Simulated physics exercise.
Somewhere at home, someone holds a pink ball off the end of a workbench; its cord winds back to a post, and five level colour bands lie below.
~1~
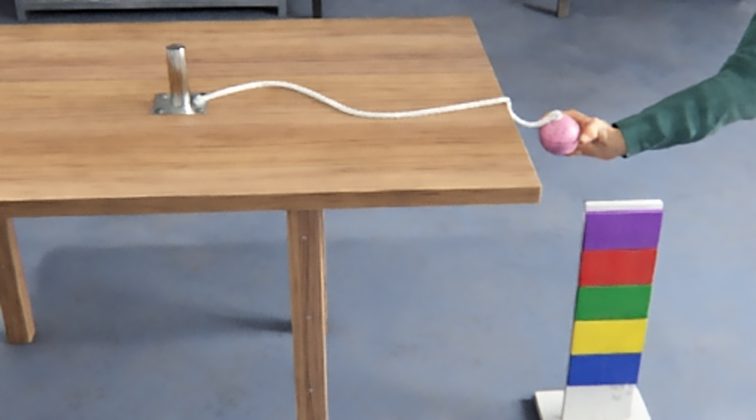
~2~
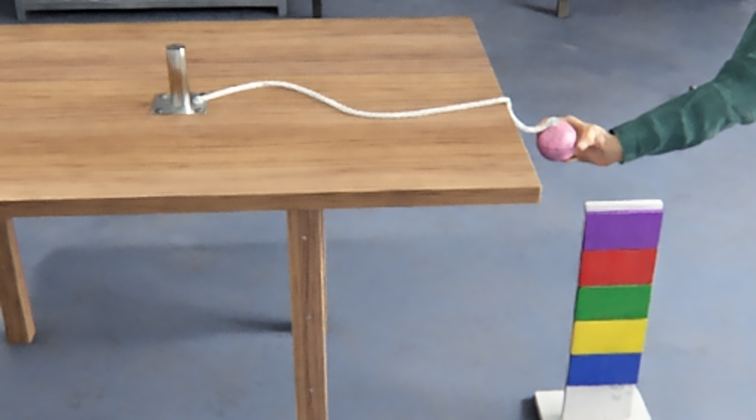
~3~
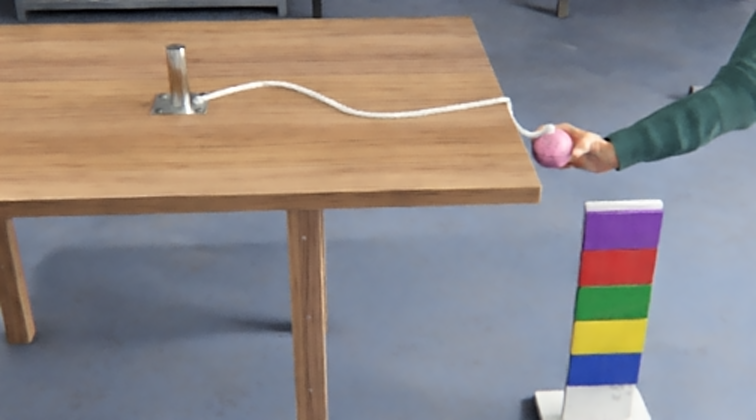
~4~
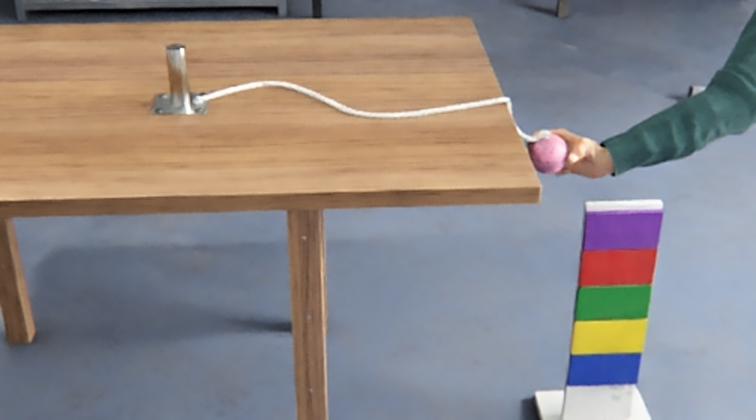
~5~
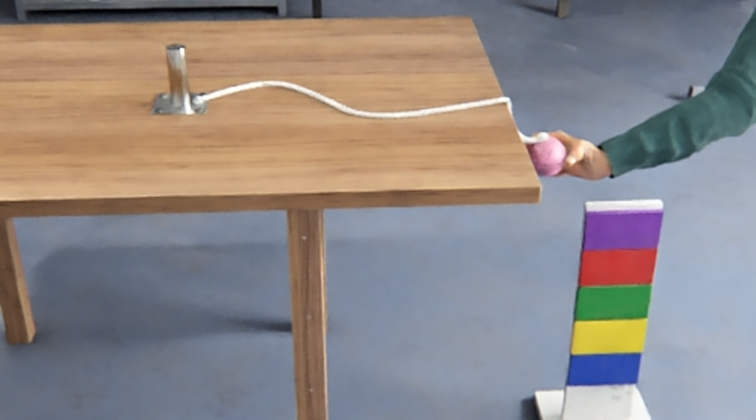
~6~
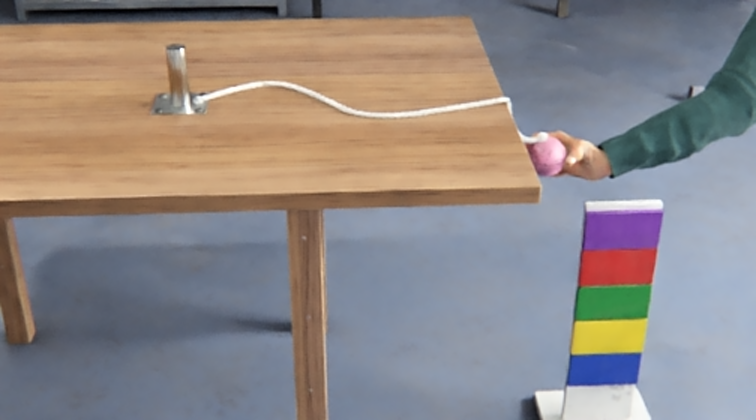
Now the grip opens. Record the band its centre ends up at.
Centre ends at purple.
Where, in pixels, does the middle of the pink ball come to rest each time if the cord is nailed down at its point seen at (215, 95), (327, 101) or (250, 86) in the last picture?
(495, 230); (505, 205); (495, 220).
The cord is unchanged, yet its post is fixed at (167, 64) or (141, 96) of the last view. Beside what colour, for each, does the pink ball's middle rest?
The first case gives none, it hangs higher, the second gives above them all.
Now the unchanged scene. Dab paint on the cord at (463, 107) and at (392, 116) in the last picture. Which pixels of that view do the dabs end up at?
The first settles around (506, 110), the second around (440, 100).
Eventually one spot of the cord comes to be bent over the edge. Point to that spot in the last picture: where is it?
Location: About (457, 108).
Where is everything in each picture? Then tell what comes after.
The first picture shows pink ball (559, 135); purple (623, 232); red (618, 268); green (614, 304); yellow (609, 338); blue (605, 371).
The second picture shows pink ball (556, 141); cord through (230, 91) (297, 88) (349, 111) (422, 113) (498, 102).
The third picture shows pink ball (552, 149).
The fourth picture shows pink ball (548, 154); cord through (230, 91) (297, 88) (349, 111) (422, 113) (498, 102).
The fifth picture shows pink ball (545, 156).
The sixth picture shows pink ball (545, 156); cord through (230, 91) (297, 88) (349, 111) (422, 113) (498, 102).
Soon after, ball near (495, 224); level with purple.
Then, ball near (517, 225); level with purple.
At rest, ball near (494, 232); level with purple. At purple.
